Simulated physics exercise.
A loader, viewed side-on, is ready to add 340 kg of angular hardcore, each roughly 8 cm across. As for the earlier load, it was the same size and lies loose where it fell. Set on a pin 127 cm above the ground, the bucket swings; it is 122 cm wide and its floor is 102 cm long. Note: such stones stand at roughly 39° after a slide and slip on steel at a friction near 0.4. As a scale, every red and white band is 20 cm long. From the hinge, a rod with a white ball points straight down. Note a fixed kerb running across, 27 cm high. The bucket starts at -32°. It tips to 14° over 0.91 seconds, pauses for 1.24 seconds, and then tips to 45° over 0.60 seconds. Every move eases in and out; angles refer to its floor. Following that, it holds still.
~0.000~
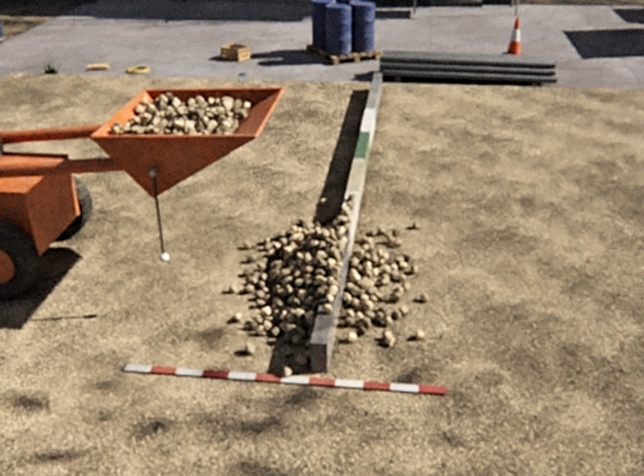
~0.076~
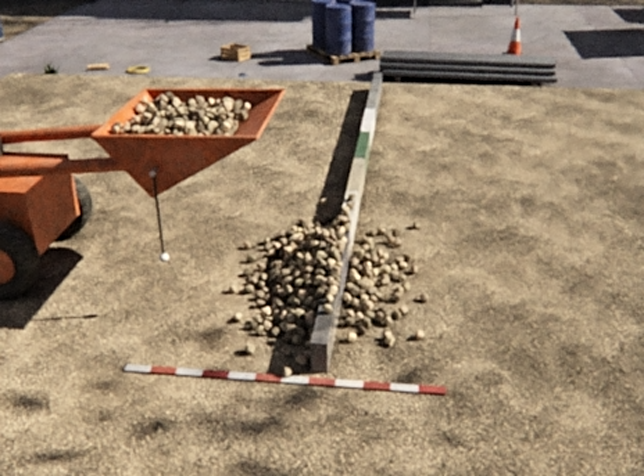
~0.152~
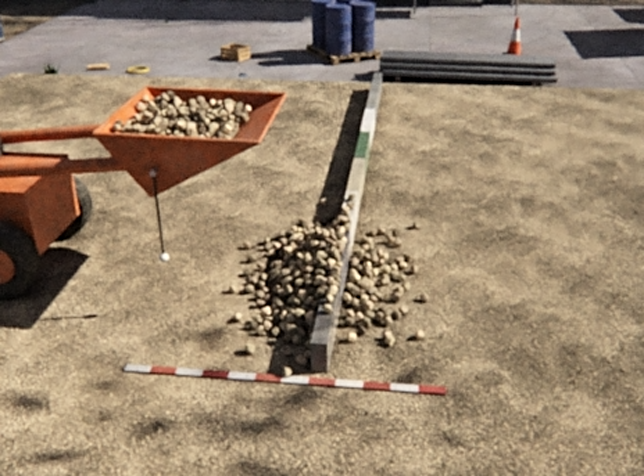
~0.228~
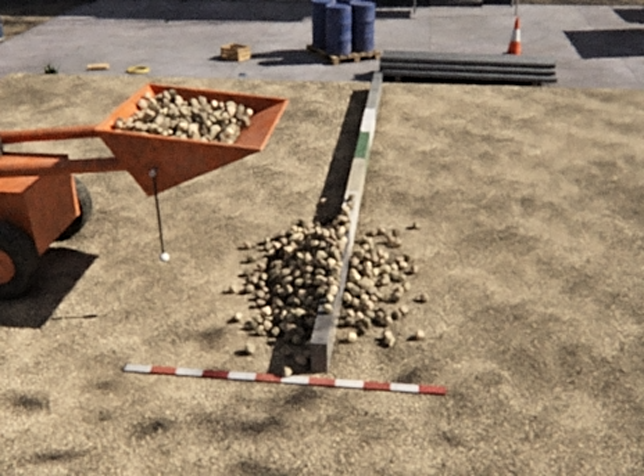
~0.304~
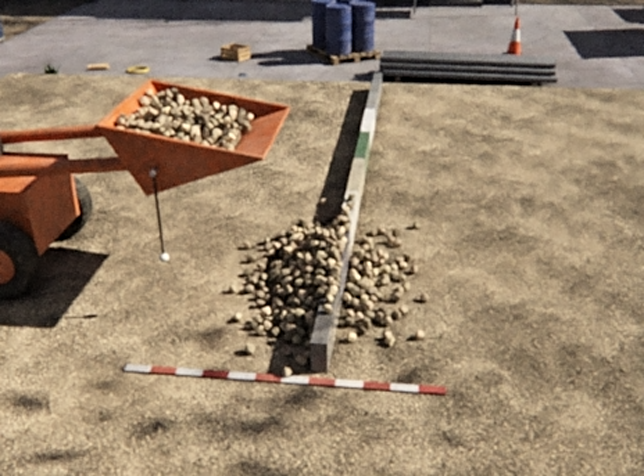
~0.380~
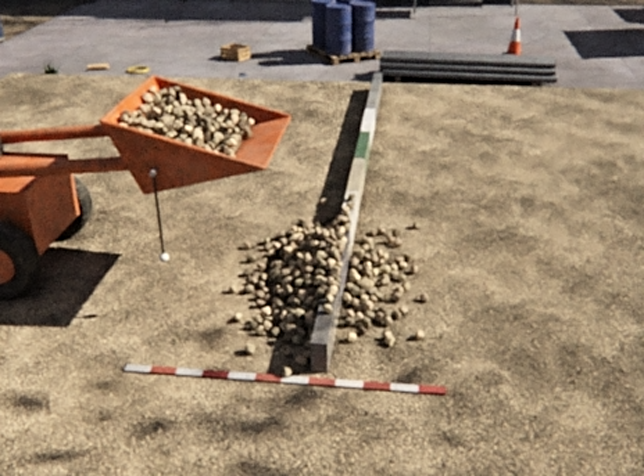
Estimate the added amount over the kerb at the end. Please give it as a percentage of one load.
Roughly 0 per cent of a load.
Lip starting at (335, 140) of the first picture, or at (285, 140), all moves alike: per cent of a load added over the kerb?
Roughly 45 per cent, then 0 per cent.
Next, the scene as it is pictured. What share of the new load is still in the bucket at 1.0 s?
100 %.
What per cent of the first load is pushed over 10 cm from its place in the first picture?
0 per cent.
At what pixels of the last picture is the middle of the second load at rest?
Middle: Approx. (271, 264) px.
After 0.7 s the floor is at 7°; in per cent of one load, 100 in the bucket, 84 on this side of the kerb, 16 over the kerb; the foremost stones are at (411, 278).
After 1.0 s the floor is at 14°; in per cent of one load, 100 in the bucket, 84 on this side of the kerb, 16 over the kerb; the foremost stones are at (411, 278).
After 3.2 s the floor is at 45°; in per cent of one load, 11 in the bucket, 173 on this side of the kerb, 16 over the kerb; the foremost stones are at (411, 278).
After 5.9 s the floor is at 45°; in per cent of one load, 0 in the bucket, 184 on this side of the kerb, 16 over the kerb; the foremost stones are at (411, 278). Net gain over the kerb, 0.
